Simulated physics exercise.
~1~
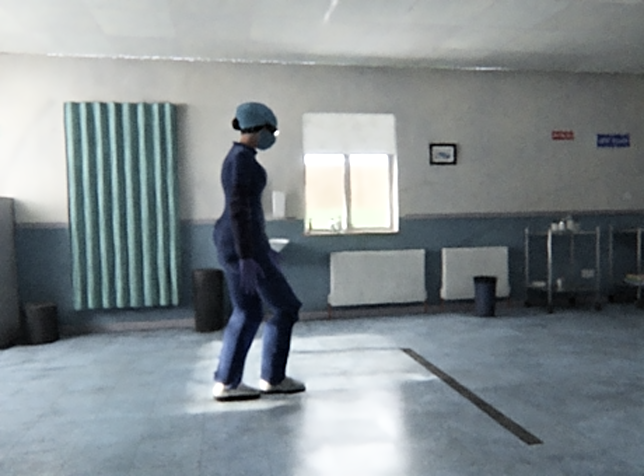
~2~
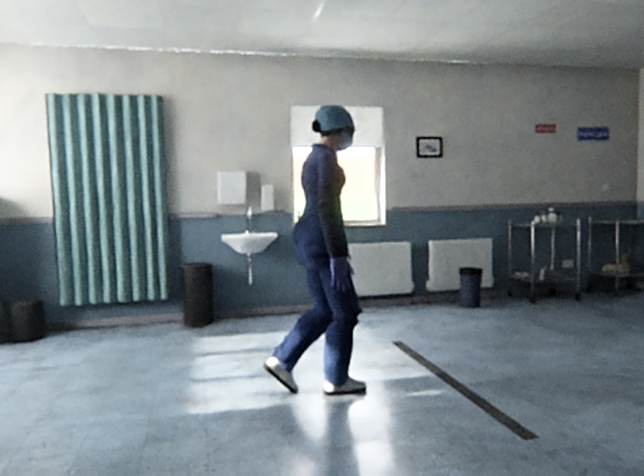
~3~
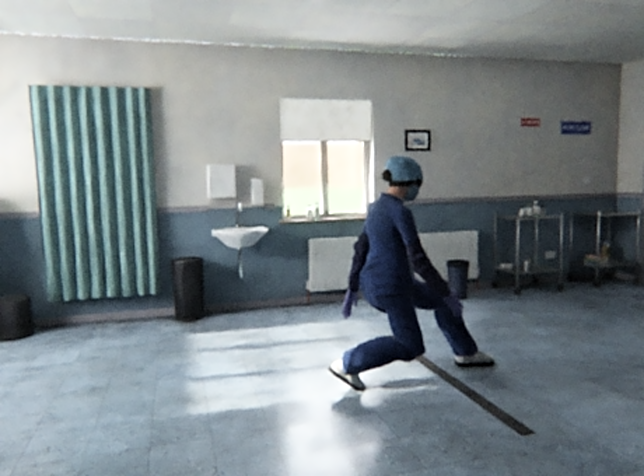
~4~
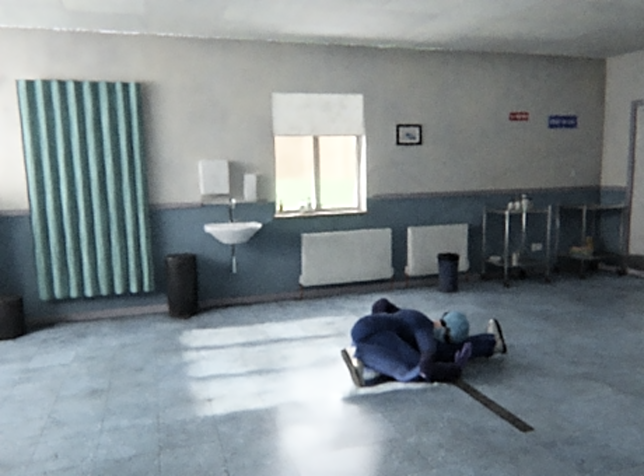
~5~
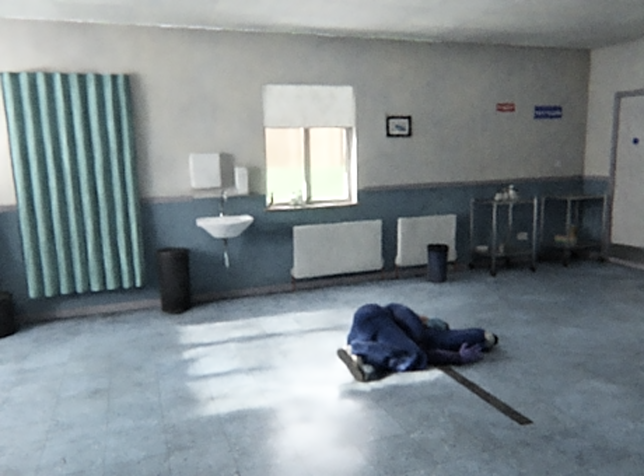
Person in blue scrubs and mask walking right across a clinic room, then crumpling to the floor and lying beside a dark strip.
